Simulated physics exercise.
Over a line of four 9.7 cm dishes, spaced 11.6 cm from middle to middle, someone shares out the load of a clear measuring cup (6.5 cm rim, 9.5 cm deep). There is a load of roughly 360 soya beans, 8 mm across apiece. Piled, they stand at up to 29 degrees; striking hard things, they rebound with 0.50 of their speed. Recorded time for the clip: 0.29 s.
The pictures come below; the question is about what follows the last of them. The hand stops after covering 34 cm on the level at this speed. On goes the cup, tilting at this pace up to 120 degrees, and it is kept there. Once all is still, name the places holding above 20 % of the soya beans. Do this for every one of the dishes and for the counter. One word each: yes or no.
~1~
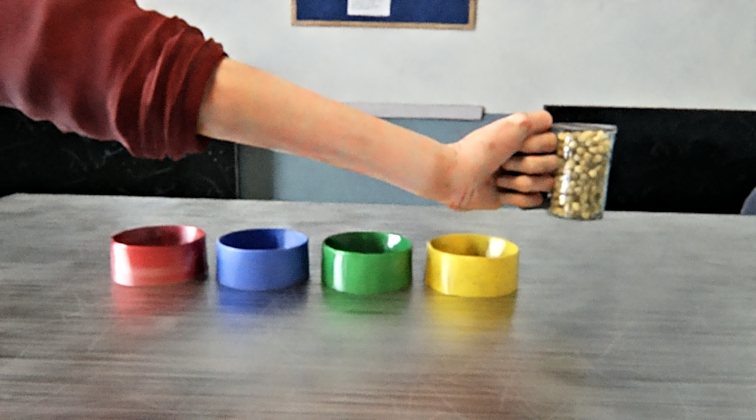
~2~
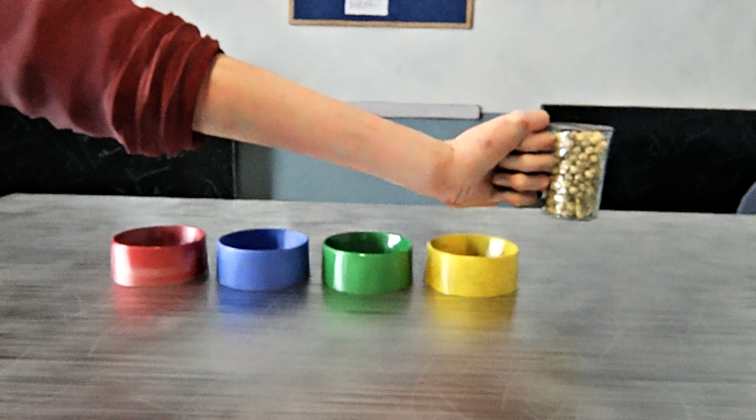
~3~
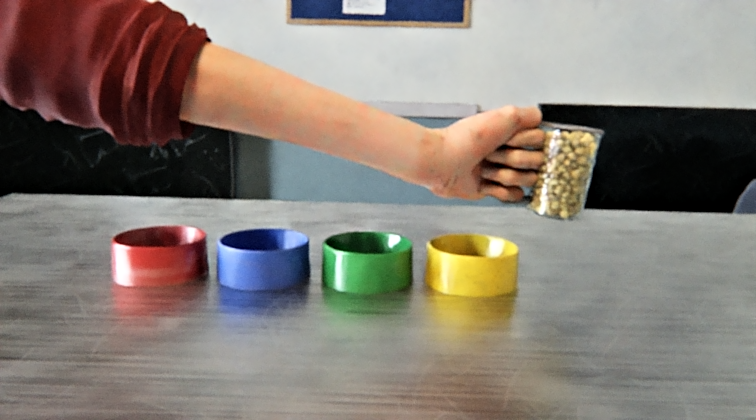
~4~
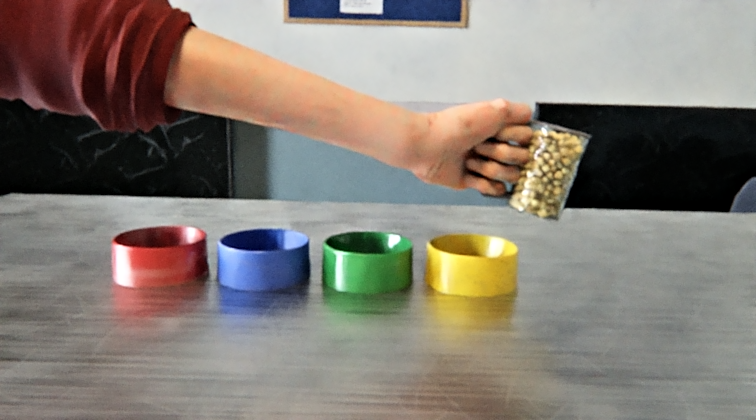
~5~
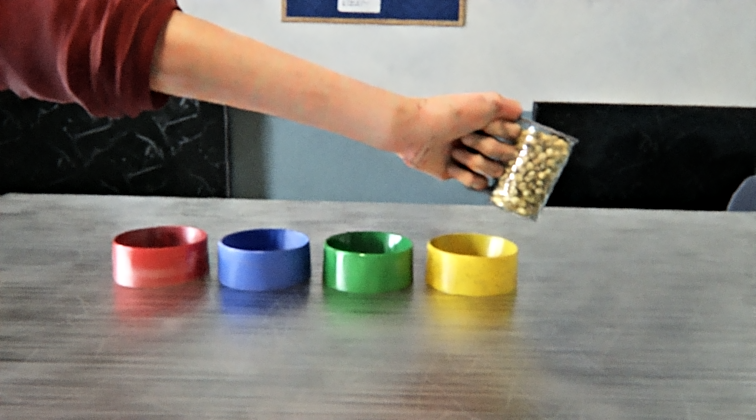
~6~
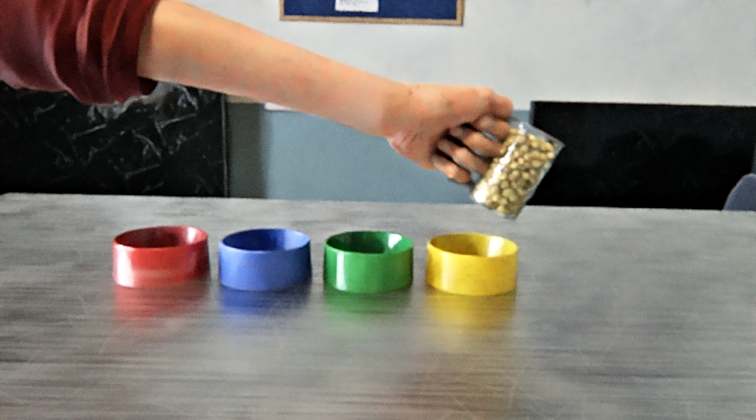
Red: No; blue: No; green: Yes; yellow: No; counter: Yes.
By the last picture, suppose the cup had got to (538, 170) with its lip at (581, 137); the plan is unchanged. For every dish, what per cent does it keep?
Final shares - red 0 %, blue 10 %, green 50 %, yellow 0 %.
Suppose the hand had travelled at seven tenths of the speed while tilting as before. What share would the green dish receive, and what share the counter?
Then the green dish gets 50 and the counter 20.
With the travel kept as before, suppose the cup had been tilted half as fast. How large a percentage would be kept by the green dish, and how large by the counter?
Green: 30, counter: 60.
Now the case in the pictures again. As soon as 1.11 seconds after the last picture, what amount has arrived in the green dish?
About 40 per cent by then.
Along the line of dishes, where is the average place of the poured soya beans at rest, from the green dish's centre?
Mean position: Around 4 cm toward smaller x from the centre.
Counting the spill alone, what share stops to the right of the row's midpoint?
That works out to close to 60 per cent.
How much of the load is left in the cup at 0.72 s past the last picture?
80 %.
Then, 0.43 s after the last picture, tilt 77 degrees; cup holds 100 %.
Then, 0.72 s after the last picture, tilt 111 degrees; cup holds 80 %, green 15 %.
Then, 1.11 s after the last picture, tilt 120 degrees; cup holds 10 %, blue 15 %, green 40 %.
In the end, red 0 %, blue 15 %, green 40 %, yellow 0 %, counter 45 %.
